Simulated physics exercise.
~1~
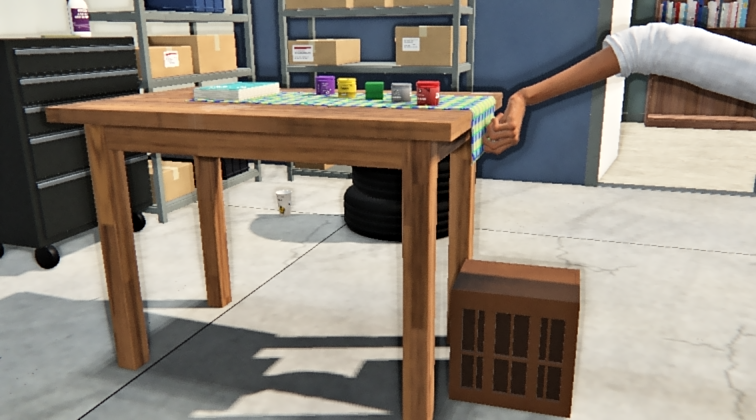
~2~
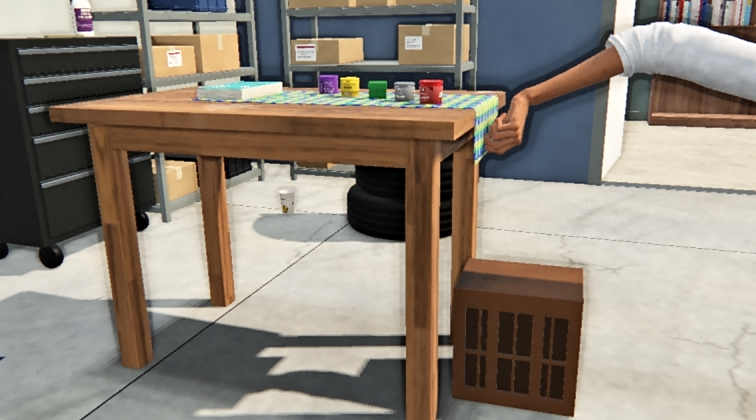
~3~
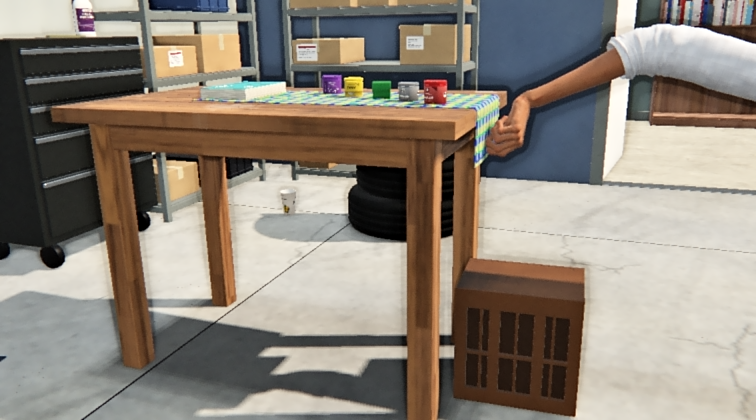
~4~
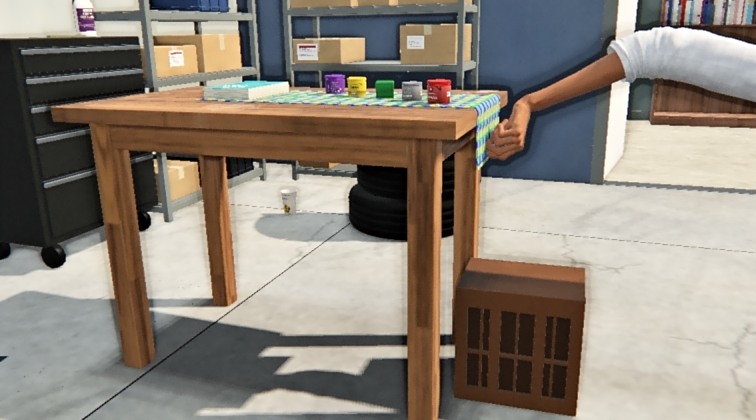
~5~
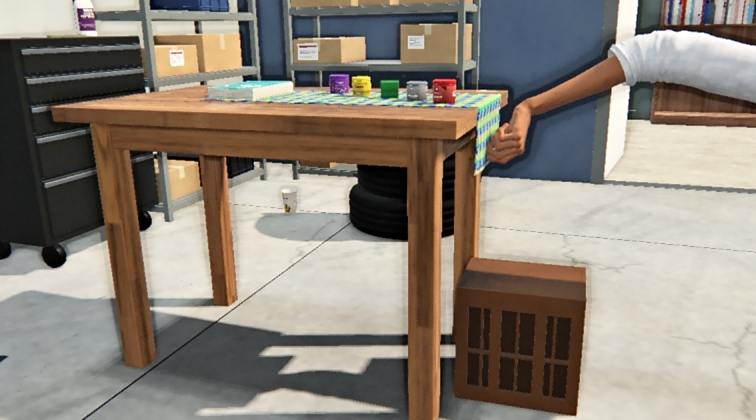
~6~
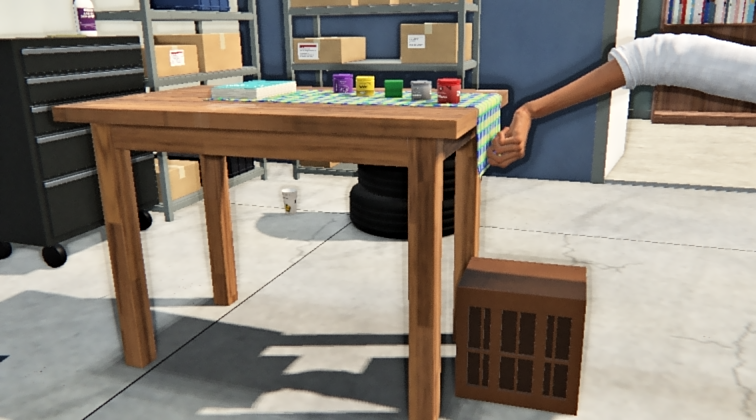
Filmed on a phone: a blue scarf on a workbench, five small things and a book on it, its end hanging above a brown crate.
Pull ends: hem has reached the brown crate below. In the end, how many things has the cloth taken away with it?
I'd say the tally of dropped things is a trio in the end.
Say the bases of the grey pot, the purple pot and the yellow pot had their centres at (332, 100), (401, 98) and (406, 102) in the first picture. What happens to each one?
Each in turn: The grey pot stays aloft, the purple pot goes down, the yellow pot goes down.
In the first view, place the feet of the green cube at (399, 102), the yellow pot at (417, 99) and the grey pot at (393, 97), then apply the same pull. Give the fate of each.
Note: Green cube lost; yellow pot lost; grey pot lost.
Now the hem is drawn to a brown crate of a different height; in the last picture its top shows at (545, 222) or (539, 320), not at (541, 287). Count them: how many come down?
In that event, 1 and 4.
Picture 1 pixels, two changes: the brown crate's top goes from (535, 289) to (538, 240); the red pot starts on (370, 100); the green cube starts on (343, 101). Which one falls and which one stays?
So the red pot stays there, and the green cube stays there.
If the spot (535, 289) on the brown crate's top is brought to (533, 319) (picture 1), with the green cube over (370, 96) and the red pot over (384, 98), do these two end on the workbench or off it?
The green cube is lost; the red pot is lost.
Soon after, hem near (488, 211); red pot gone.
After that, hem near (489, 252); red pot and grey pot gone.
And then, hem on the crate; red pot, grey pot and green cube gone.
In the end, hem on the crate; red pot, grey pot and green cube gone. The workbench loses three.
